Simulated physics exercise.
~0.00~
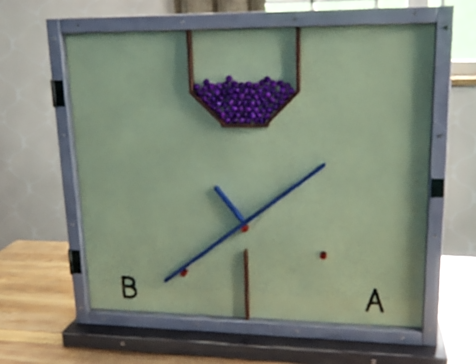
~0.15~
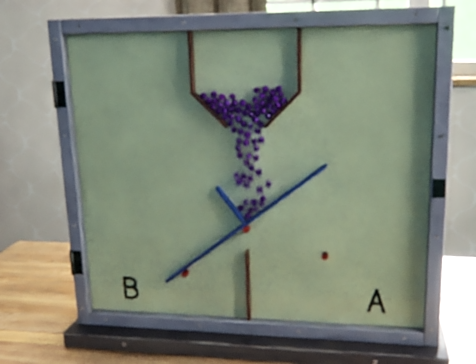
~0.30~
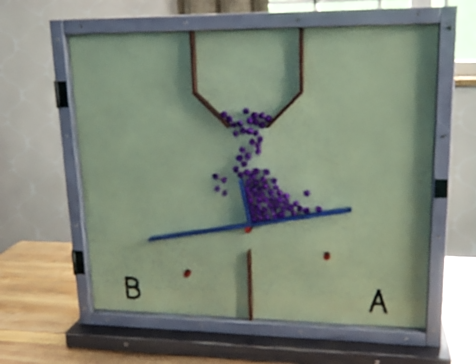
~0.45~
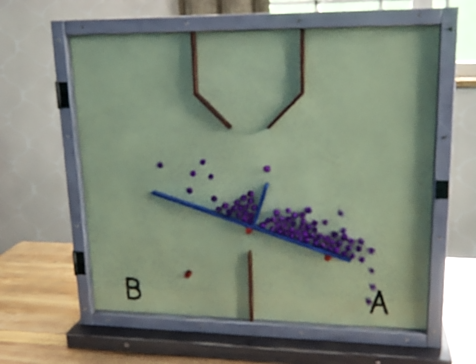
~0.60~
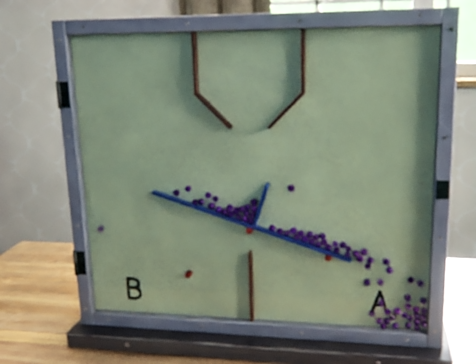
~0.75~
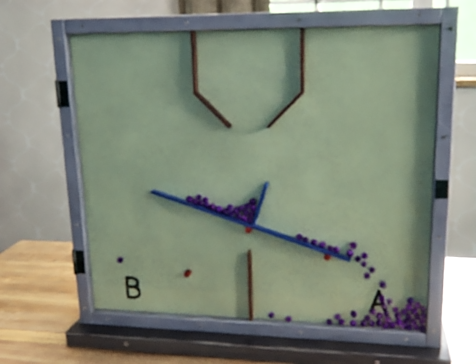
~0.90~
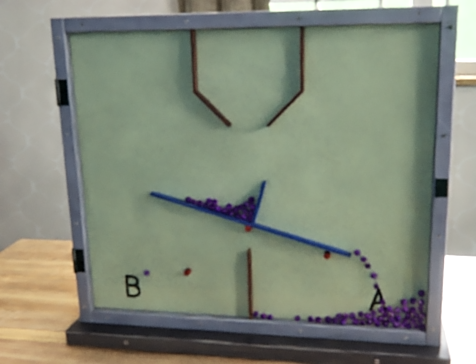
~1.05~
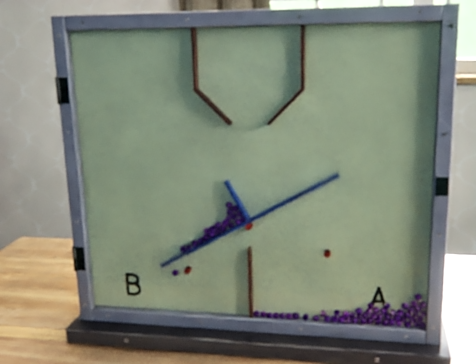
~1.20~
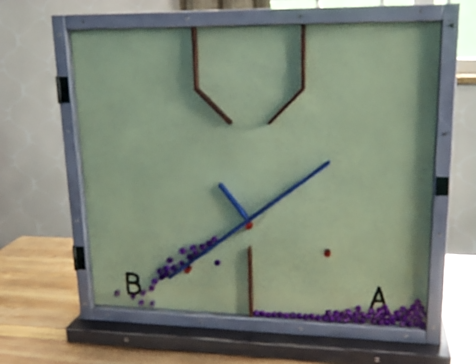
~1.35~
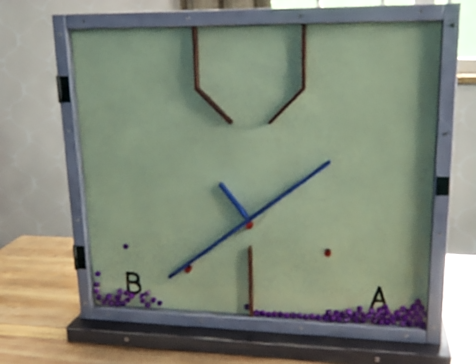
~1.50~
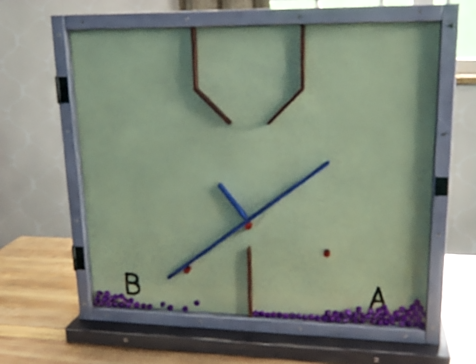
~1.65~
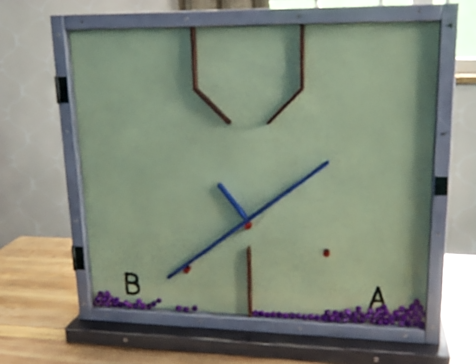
Purple beads pour from a hopper onto a pivoting blue tray that tips right, then left, leaving more in bin A than B.
